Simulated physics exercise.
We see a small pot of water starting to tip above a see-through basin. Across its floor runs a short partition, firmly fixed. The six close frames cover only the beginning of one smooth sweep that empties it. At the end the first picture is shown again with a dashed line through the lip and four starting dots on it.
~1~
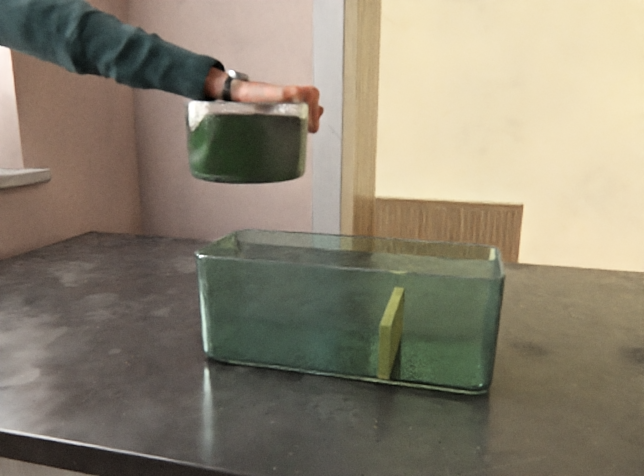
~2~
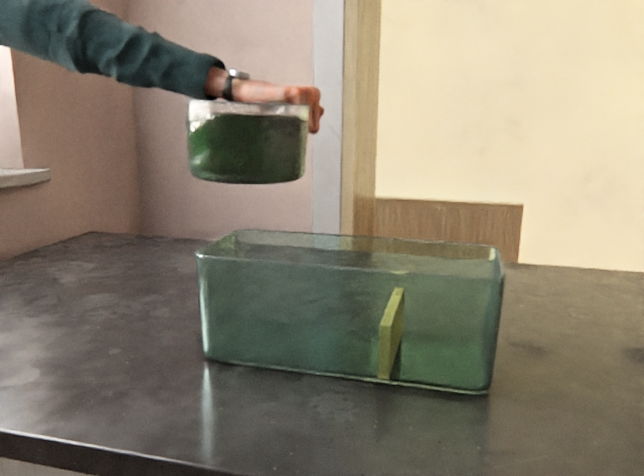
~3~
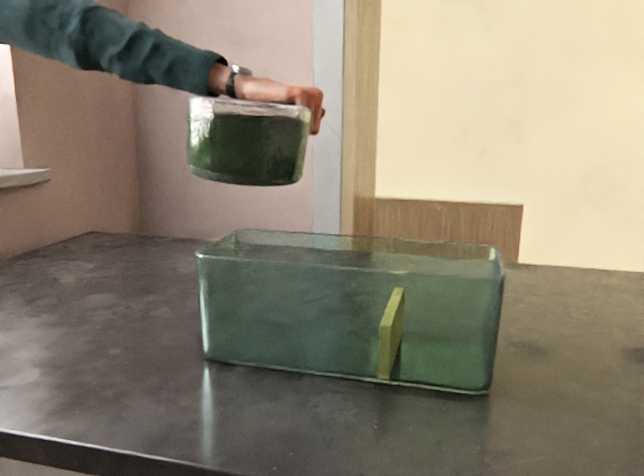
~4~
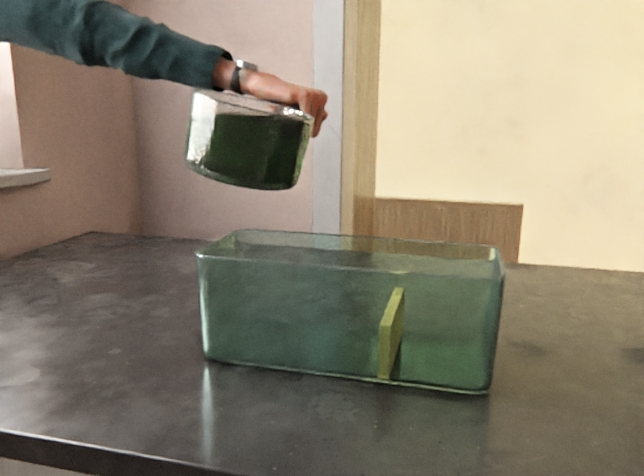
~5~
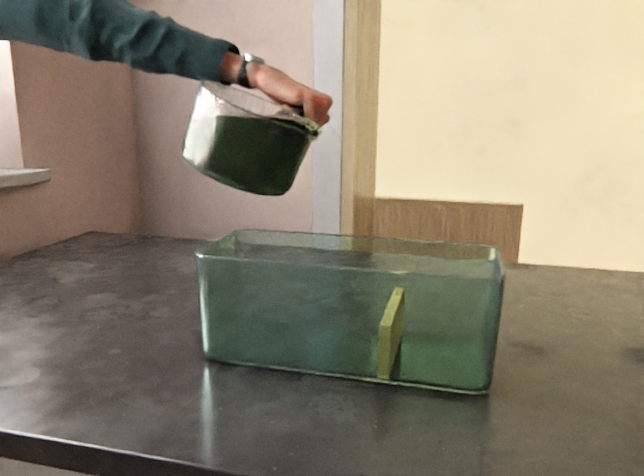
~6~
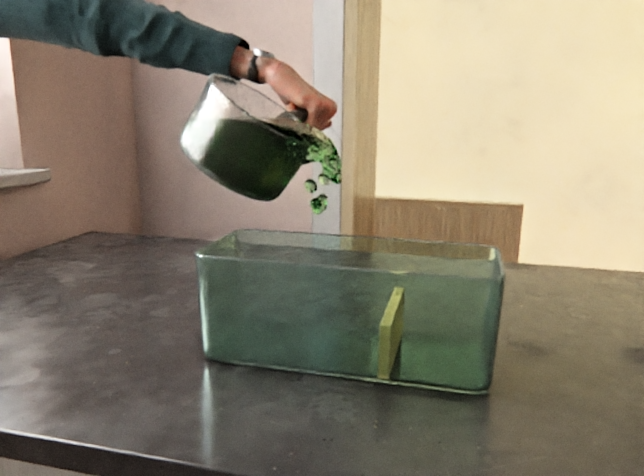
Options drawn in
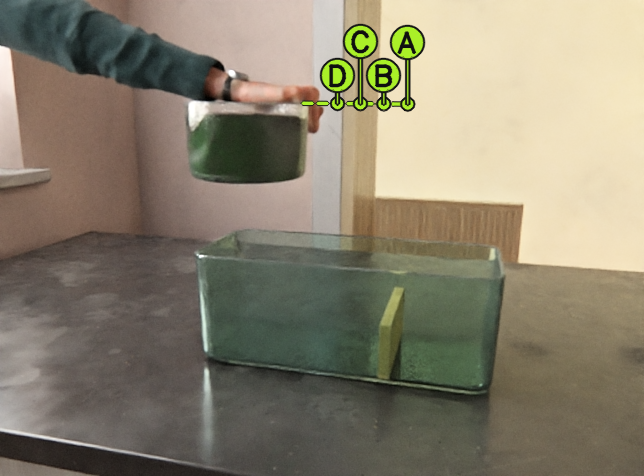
A hand held a small clear pot of dark green contents above a see-through basin with a short partition, then tilted it gradually to the right until green, clumpy liquid came over the lip.
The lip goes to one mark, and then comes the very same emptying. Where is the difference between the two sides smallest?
The answer is place D.
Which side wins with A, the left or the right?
The right one.
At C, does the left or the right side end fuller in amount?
More ends on the right.
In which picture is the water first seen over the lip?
In picture 5.
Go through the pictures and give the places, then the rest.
Upright, lip at (303, 103); basin from (205, 355) to (491, 391); top of the wall at (393, 304); nothing has left yet, in the first picture.
Upright, lip at (304, 104); nothing has left yet, in the second picture.
Tipped about 6°, lip at (306, 109); nothing has left yet, in the third picture.
Tipped about 13°, lip at (309, 118); nothing has left yet, in the fourth picture.
Tipped about 23°, lip at (312, 129); water is over the lip, down to (316, 134), in the fifth picture.
Tipped about 34°, lip at (313, 143); water is over the lip, down to (319, 210), in the sixth picture.
In lime, A at (407, 104); B at (383, 103); C at (360, 103); D at (337, 103).
With A, about 15 % ends left of the wall and 85 % right of it.
With B, about 18 % ends left of the wall and 81 % right of it.
With C, about 28 % ends left of the wall and 72 % right of it.
With D, about 47 % ends left of the wall and 52 % right of it.
